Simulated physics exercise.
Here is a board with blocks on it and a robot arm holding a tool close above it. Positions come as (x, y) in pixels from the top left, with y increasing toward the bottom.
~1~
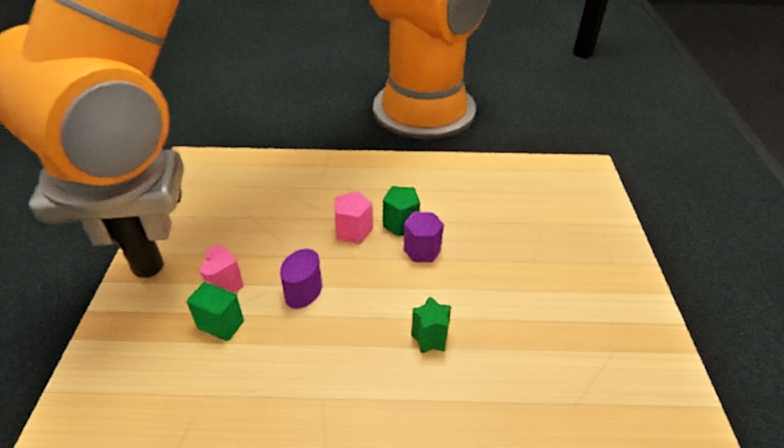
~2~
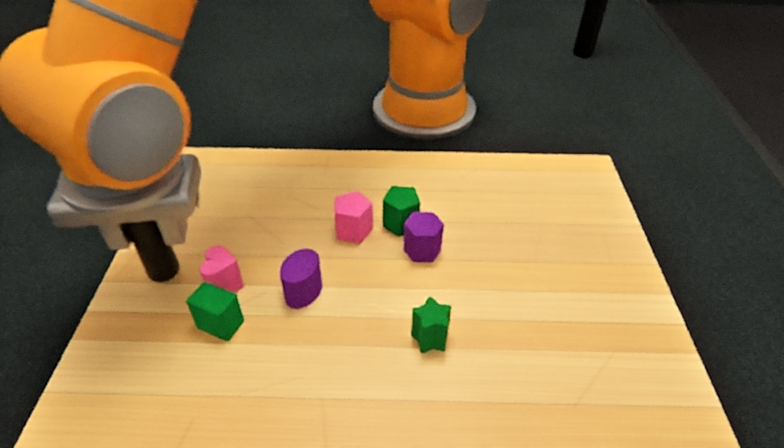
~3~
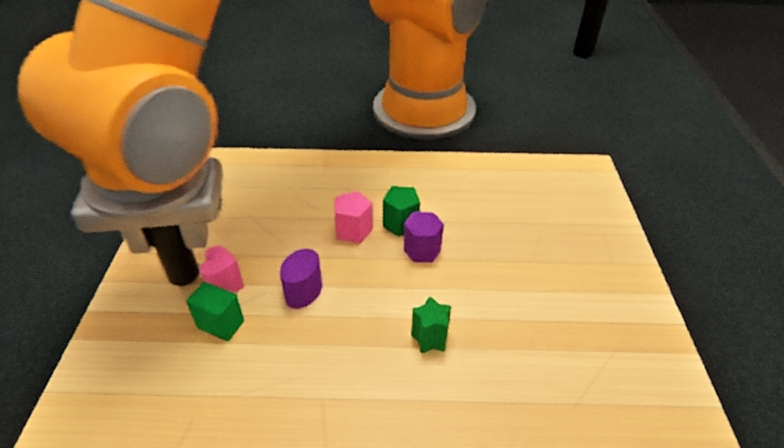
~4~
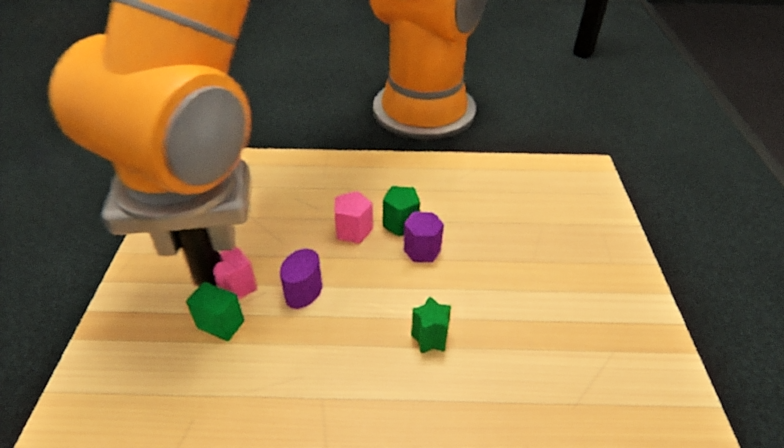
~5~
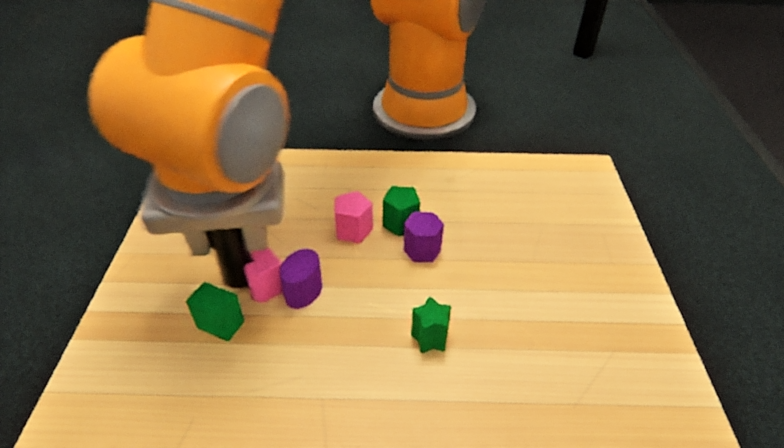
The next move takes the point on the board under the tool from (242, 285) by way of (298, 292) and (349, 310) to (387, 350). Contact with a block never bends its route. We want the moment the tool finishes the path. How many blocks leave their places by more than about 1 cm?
I expect two blocks to move.
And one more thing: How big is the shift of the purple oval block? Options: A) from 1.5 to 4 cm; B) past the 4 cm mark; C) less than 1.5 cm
Answer: B.
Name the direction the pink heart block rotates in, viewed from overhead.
It goes anticlockwise.
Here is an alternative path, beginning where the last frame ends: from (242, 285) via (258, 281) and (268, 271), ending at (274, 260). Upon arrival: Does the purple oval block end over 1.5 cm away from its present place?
I believe so.
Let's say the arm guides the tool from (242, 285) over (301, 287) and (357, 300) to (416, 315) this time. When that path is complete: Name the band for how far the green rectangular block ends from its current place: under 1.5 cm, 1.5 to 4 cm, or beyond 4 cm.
The distance will be below 1.5 cm.
The first path, step by step. One third of the way, tool (297, 285); pink heart block (323, 267); purple oval block (360, 274).
Two thirds of the way, tool (350, 304); pink heart block (373, 271), turned 45° anticlockwise; purple oval block (406, 284), turned 30° clockwise.
At the end, tool (387, 344); pink heart block (375, 272), turned 60° anticlockwise; purple oval block (411, 285), turned 25° clockwise; green star-shaped block still.
